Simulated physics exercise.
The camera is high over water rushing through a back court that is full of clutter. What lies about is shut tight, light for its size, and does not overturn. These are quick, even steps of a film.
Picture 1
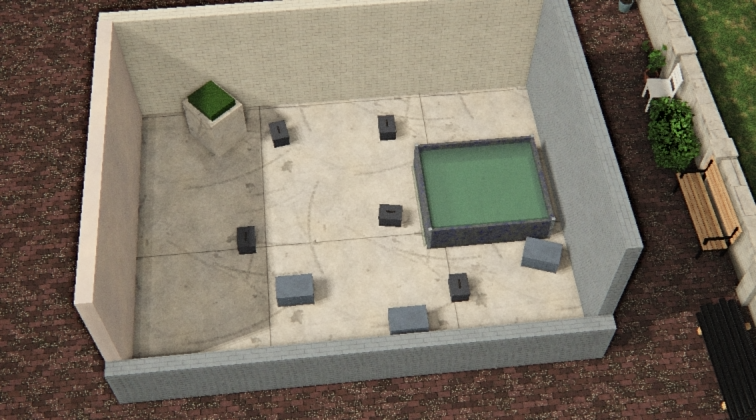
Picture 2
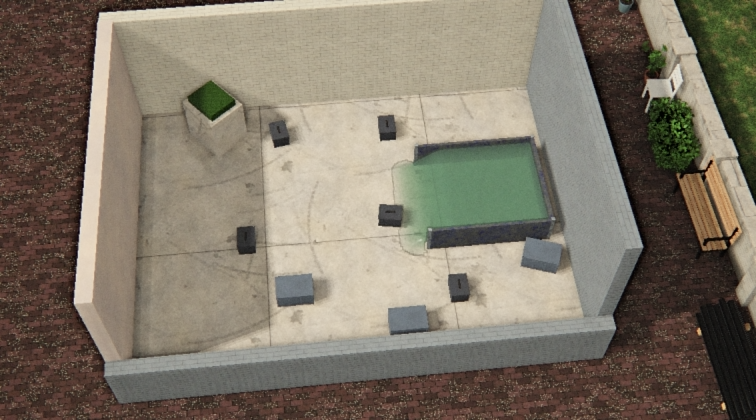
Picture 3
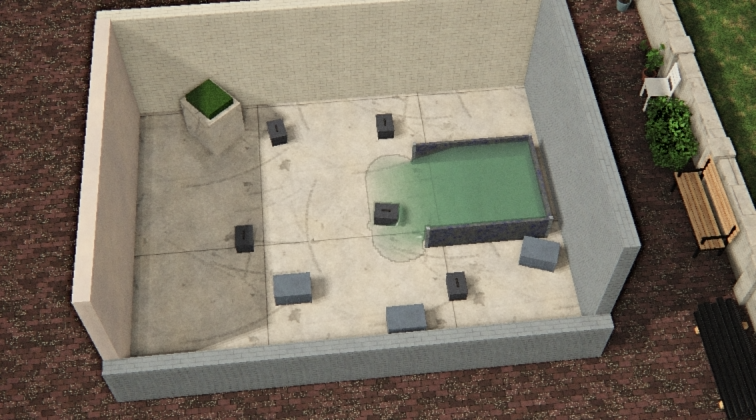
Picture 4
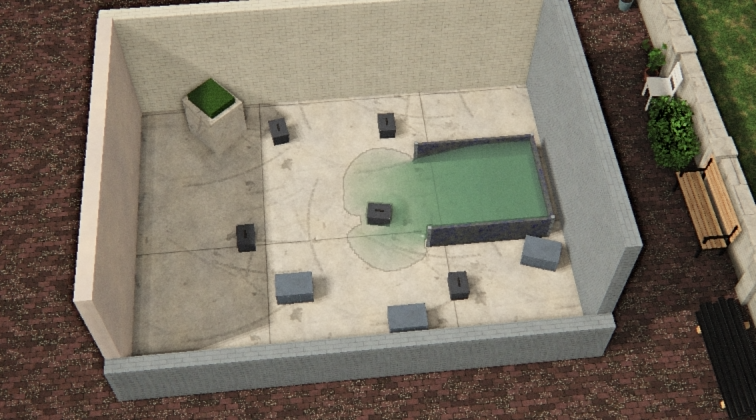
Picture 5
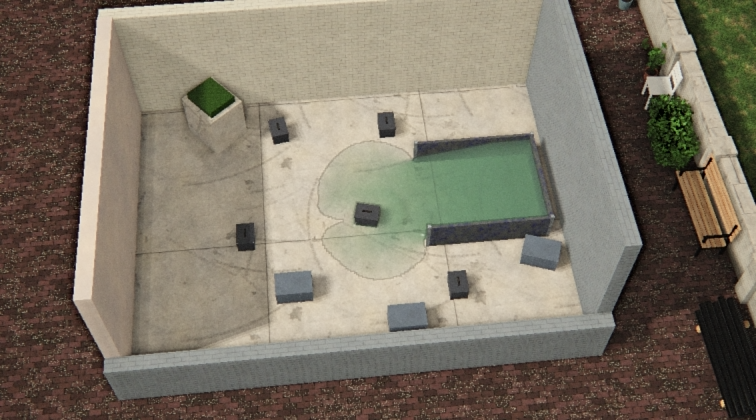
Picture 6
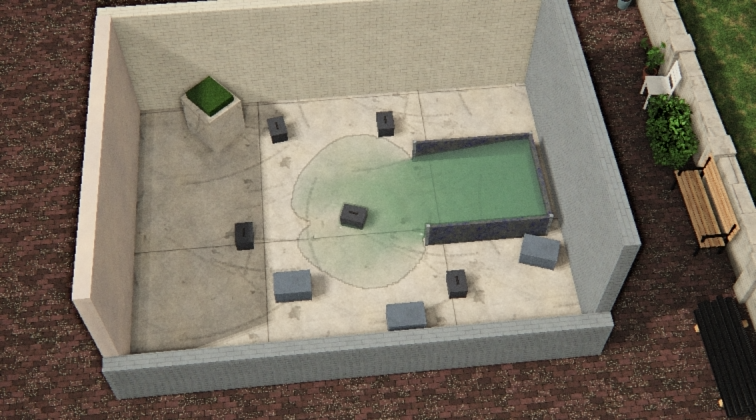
Green water pours from the open left side of a dark-walled tank and spreads in a thin, rounded sheet across the pale floor of a walled court, seen from high above. Small dark boxes and larger blue-grey ones dot the floor, with a grassy-topped planter at upper left and a bench outside at right. The water parts around the nearest dark box, then pushes it slowly leftward, while the other boxes and the view stay essentially still.
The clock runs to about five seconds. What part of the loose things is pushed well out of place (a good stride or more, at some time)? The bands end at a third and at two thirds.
That comes to one to two thirds.
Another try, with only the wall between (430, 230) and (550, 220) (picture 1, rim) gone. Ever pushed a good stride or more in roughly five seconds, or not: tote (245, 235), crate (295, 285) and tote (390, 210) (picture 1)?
As listed: Less than that, moved that far, less than that.
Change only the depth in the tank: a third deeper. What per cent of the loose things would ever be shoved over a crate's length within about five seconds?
Close to 50 %.
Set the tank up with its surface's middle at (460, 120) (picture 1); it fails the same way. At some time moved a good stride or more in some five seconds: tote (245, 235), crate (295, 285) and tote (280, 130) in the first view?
As listed: Swept aside, yes, swept aside.
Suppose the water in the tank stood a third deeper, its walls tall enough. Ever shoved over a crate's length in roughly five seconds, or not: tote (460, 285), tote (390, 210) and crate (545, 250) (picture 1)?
In that order: Less than that, yes, never so far.
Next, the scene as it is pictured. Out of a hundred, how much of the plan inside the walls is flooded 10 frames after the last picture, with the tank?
Some 60 per cent.
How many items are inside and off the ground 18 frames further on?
It comes to 1.
A moment on, 1 of 8 are well off their spots; 0 afloat.
Next, 2 of 8 are well off their spots; 1 afloat.
Later, 3 of 8 are well off their spots; 1 afloat.
In the end, 3 of 8 are well off their spots, and 3 have been at some point; 3 afloat.
